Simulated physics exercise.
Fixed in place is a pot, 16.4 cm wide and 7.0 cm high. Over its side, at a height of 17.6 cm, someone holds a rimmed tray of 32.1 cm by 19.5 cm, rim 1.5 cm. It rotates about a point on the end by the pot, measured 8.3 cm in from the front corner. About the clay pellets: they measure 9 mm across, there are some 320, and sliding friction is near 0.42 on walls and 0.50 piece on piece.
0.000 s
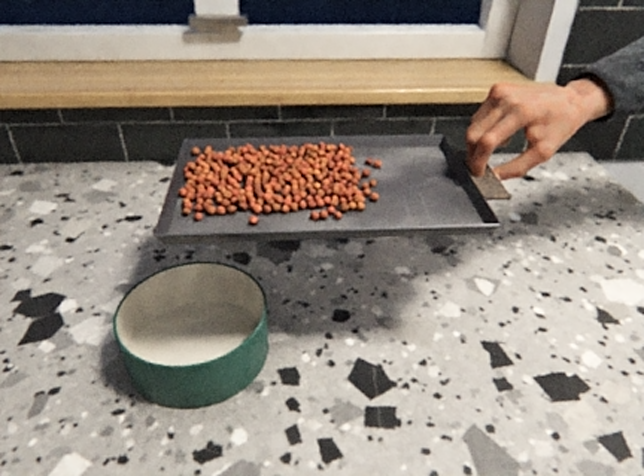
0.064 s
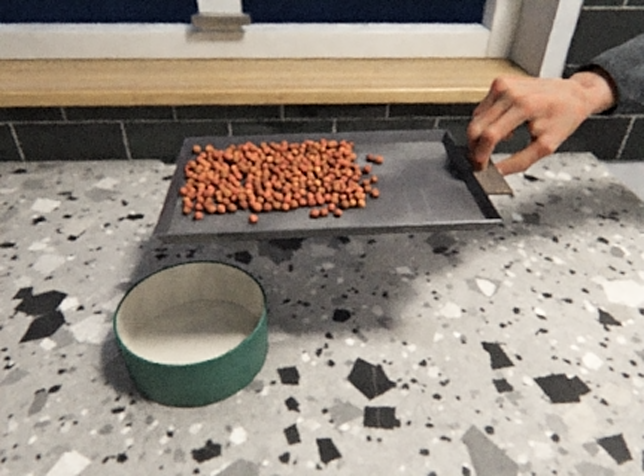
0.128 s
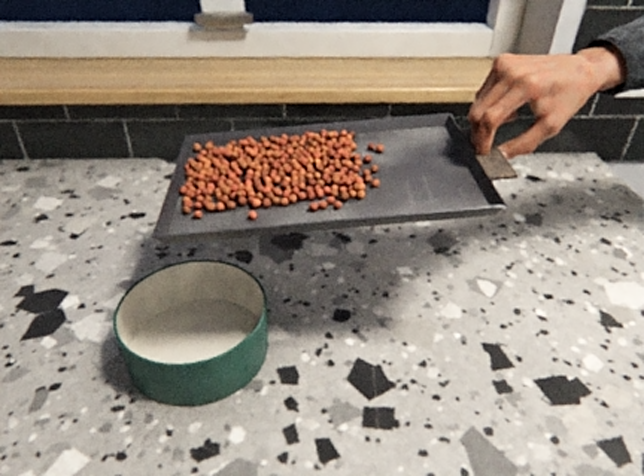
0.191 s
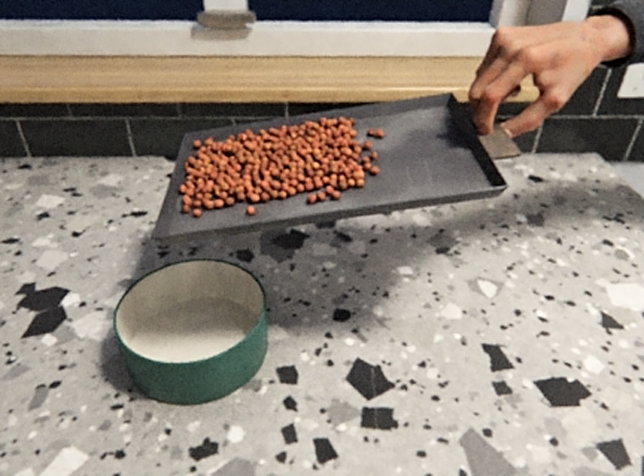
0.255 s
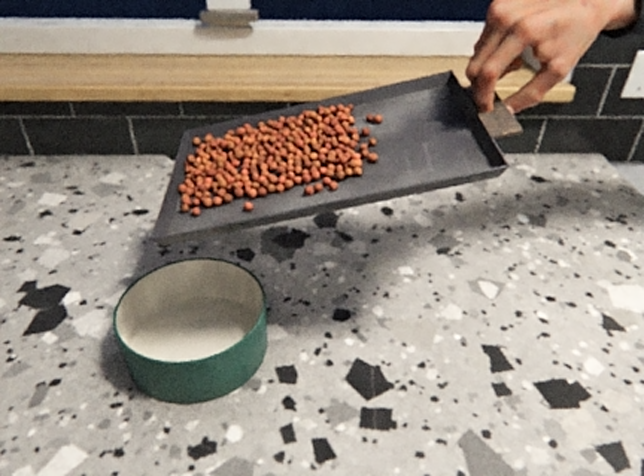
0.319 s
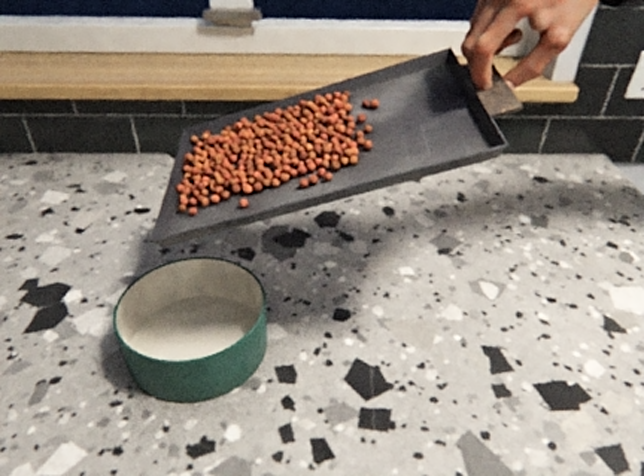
We see a dark rimmed tray of small reddish-brown pellets above a speckled counter, beside a round green pot, as a hand on the right lifts that end, tilting the tray down to the left while the pellets stay bunched together.
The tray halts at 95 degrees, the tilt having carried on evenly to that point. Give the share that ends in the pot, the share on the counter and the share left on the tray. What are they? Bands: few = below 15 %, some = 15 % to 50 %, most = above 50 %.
Pot: Most, counter: Some, left on the tray: Few.
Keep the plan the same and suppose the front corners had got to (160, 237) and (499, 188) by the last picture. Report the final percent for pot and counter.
The pot gets 95 and the counter 5.
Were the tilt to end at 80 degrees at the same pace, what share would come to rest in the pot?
That would be around 70 percent.
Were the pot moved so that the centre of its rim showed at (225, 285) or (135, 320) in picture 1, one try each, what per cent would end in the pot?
About 15 and 75 per cent.
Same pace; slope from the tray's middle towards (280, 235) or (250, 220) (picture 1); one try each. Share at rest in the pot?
Estimate: Some 90 % and some 95 % respectively.
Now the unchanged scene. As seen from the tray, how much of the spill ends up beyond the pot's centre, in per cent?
Share past the middle: Roughly 100 percent.
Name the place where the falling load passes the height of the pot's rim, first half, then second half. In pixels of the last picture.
First near (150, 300), then at (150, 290).
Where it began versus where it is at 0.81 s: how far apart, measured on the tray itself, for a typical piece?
About 8 cm.
After 0.81 s, tilt 55 degrees; the tray holds 95 %, the pot 0 %.
After 1.14 s, tilt 79 degrees; the tray holds 40 %, the pot 30 %.
After 1.56 s, tilt 95 degrees; the tray holds 0 %, the pot 70 %.
By 2.0 s all is still; pot 70 %, counter 30 %, tray 0 %.
